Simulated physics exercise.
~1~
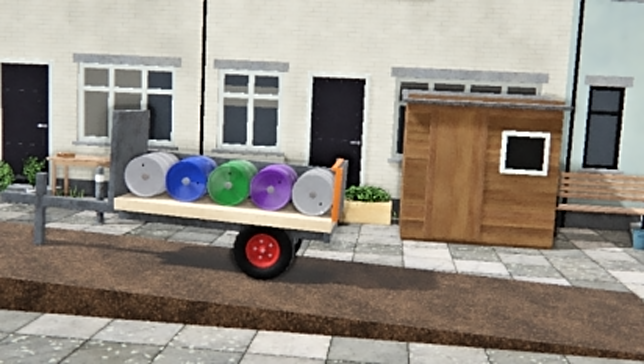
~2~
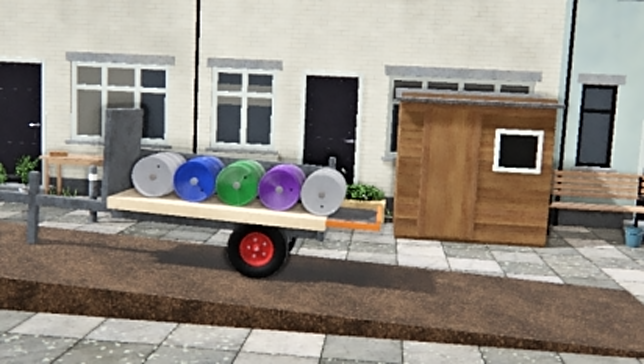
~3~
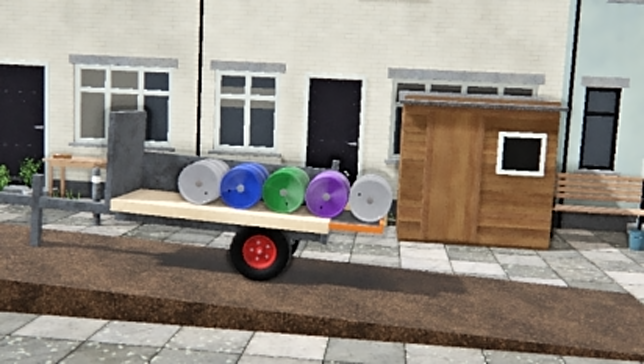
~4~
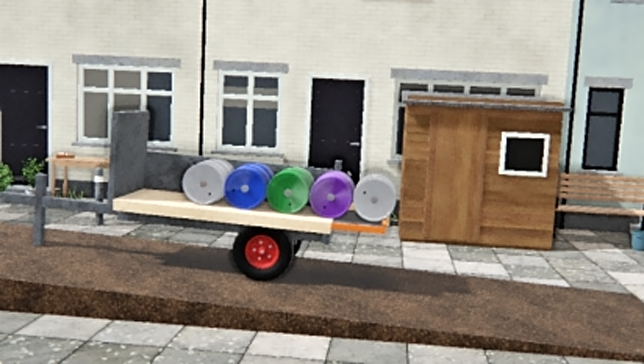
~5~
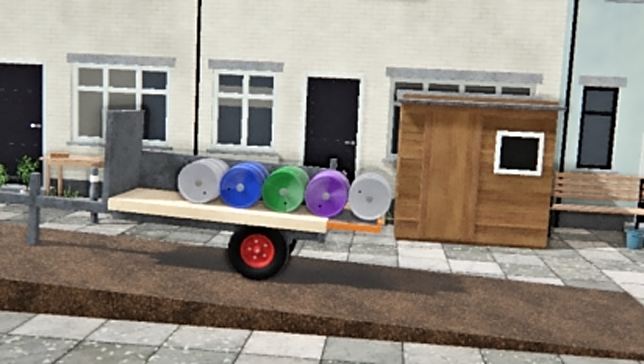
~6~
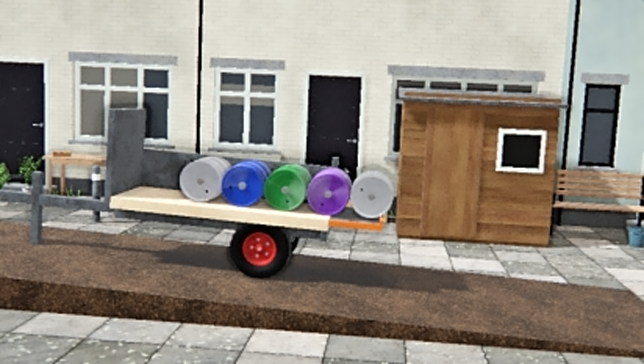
At first, five barrel-like containers, pale, blue, green, purple and pale, sit in a row on a flat trailer in front of a terrace of houses, with the orange-edged tailgate upright at the right end. The tailgate swings down until it lies level with the bed, and the containers begin rolling to the right. They keep rolling together, still in a row, until the rightmost pale one reaches the lowered gate. There the whole row comes to a stop. At the end, all five rest still on the trailer, and none has fallen off, while the view sways slightly.
